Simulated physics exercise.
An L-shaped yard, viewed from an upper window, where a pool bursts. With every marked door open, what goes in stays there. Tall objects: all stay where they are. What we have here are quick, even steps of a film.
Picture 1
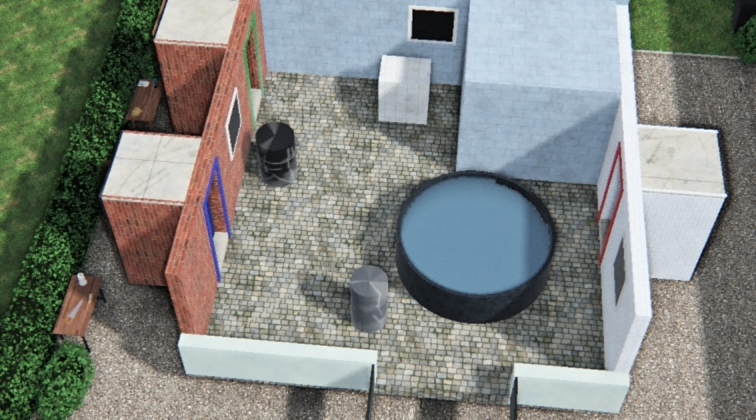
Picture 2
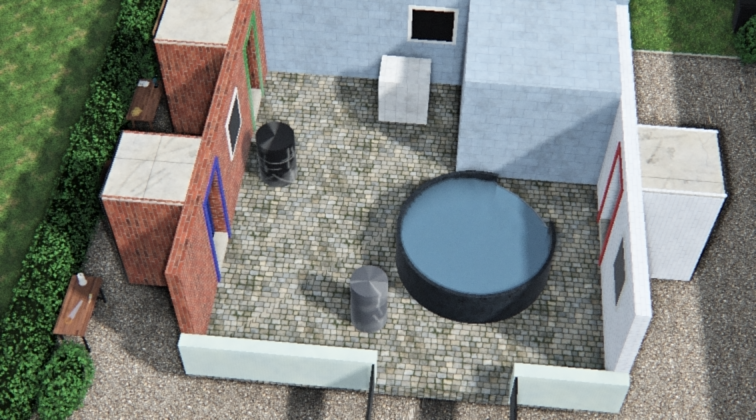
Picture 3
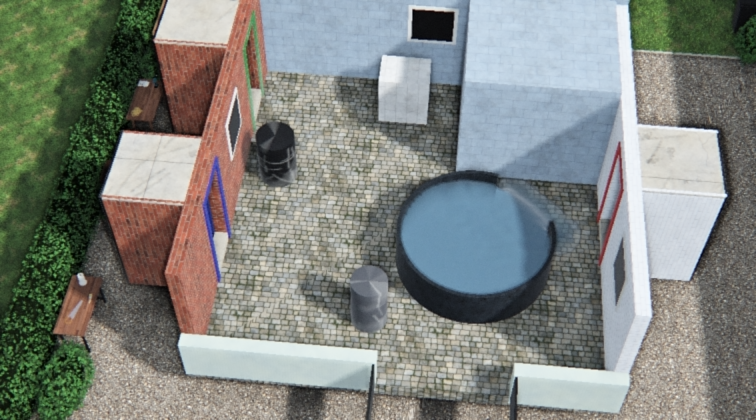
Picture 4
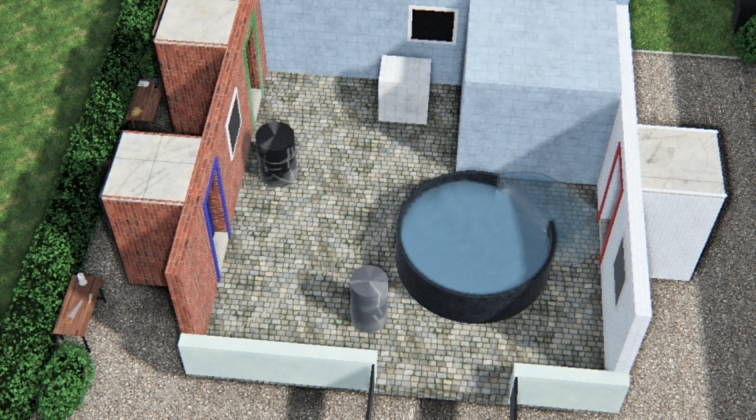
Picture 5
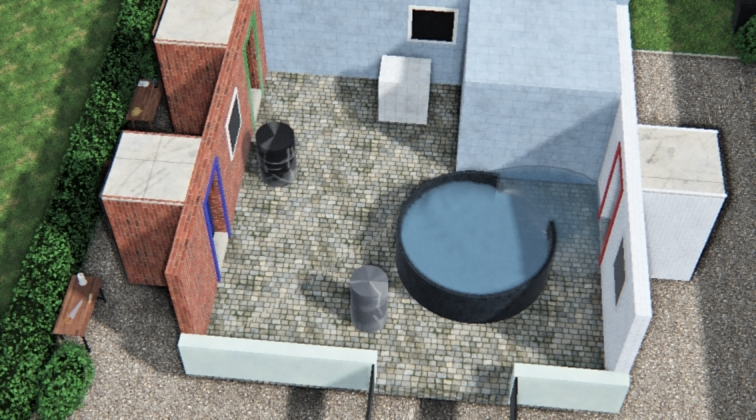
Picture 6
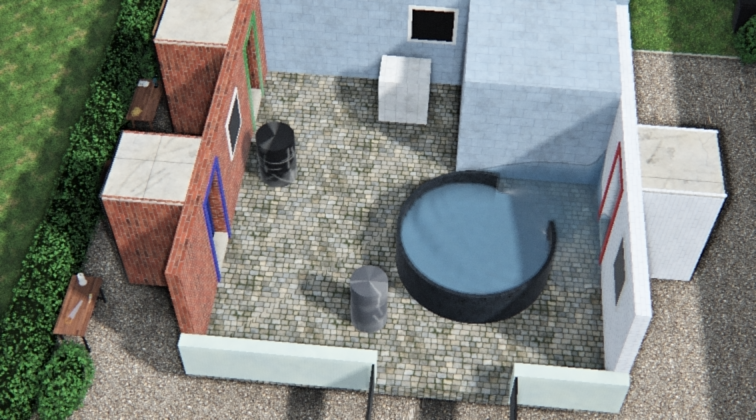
Round pool in a walled paved yard bursting on its far right side, water pouring out and spreading across the paving.
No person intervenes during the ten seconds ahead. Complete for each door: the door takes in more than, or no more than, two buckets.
Completed: The blue door takes in no more than two buckets; the red door takes in more than two buckets; the green door takes in no more than two buckets.
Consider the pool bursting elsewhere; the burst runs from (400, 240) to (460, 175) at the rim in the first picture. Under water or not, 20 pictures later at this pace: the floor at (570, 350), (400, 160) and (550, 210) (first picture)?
The first spot is spared, the second swamped, the third spared.
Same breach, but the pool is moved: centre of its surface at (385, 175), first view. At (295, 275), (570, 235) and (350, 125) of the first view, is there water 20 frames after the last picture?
Going through the three places: Out of reach, in the spill, in the spill.
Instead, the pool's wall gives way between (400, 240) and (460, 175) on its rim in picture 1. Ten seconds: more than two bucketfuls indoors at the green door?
Answer: Green crosses the line.
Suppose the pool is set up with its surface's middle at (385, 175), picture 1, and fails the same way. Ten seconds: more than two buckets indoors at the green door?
Then - green door runs past the limit.
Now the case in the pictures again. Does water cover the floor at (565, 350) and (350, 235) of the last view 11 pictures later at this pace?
Same order as asked: Drenched, dry as before.
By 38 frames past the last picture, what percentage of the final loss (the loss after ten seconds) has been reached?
That comes to 75 per cent, as I work it out.
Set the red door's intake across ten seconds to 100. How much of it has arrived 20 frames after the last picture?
Estimated share: About 70 %.
A moment on, water covers 15 % of the floor; the blue door not reached, the red door over two buckets in, the green door not reached.
Next, water covers 25 % of the floor; the blue door not reached, the red door far over two buckets in, the green door not reached.
Then, water covers 55 % of the floor; the blue door not reached, the red door far over two buckets in, the green door not reached.
Later, water covers 85 % of the floor; the blue door wet at the sill, nothing in, the red door far over two buckets in, the green door wet at the sill, nothing in.
In the end, water covers 100 % of the floor; the blue door wet at the sill, nothing in, the red door far over two buckets in, the green door wet at the sill, nothing in.
